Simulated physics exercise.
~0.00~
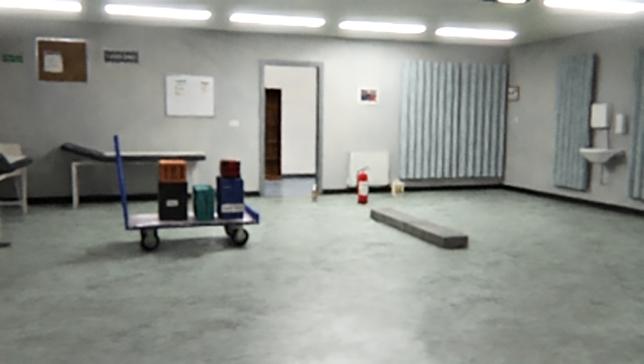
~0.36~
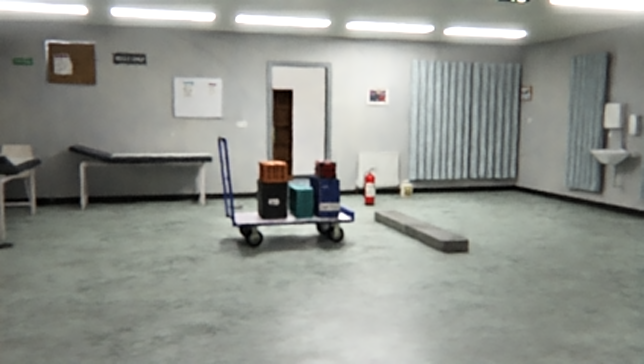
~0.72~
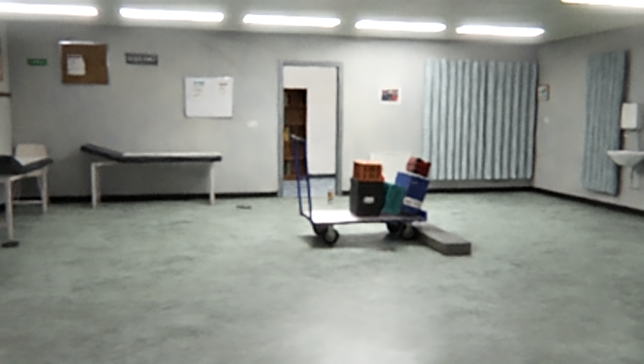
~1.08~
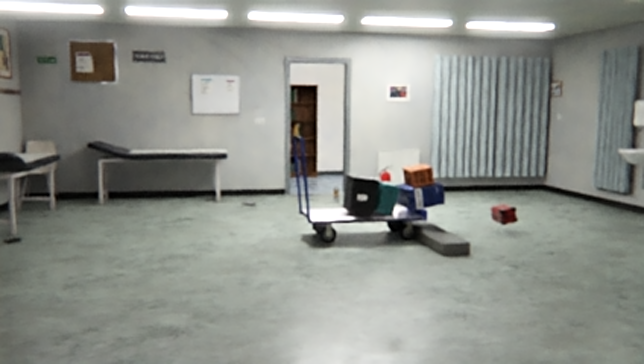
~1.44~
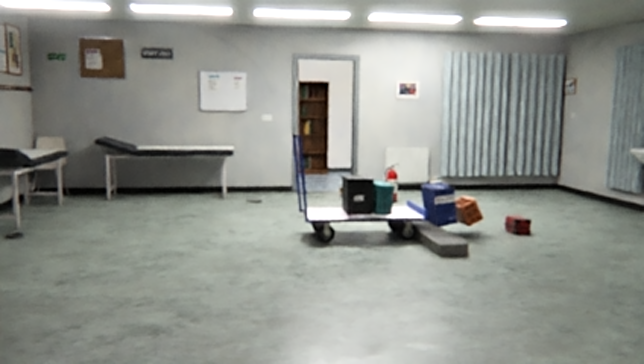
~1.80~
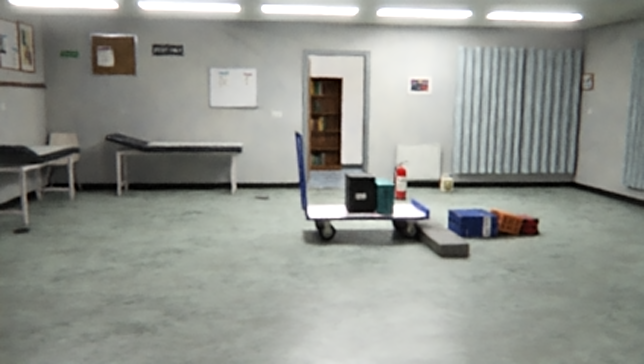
In this clip, a flat cart loaded with crates and boxes rolls right across a room and stops at a low kerb. The load pitches forward, and the red, orange and blue items tumble onto the floor beyond, while the black and teal containers stay aboard.
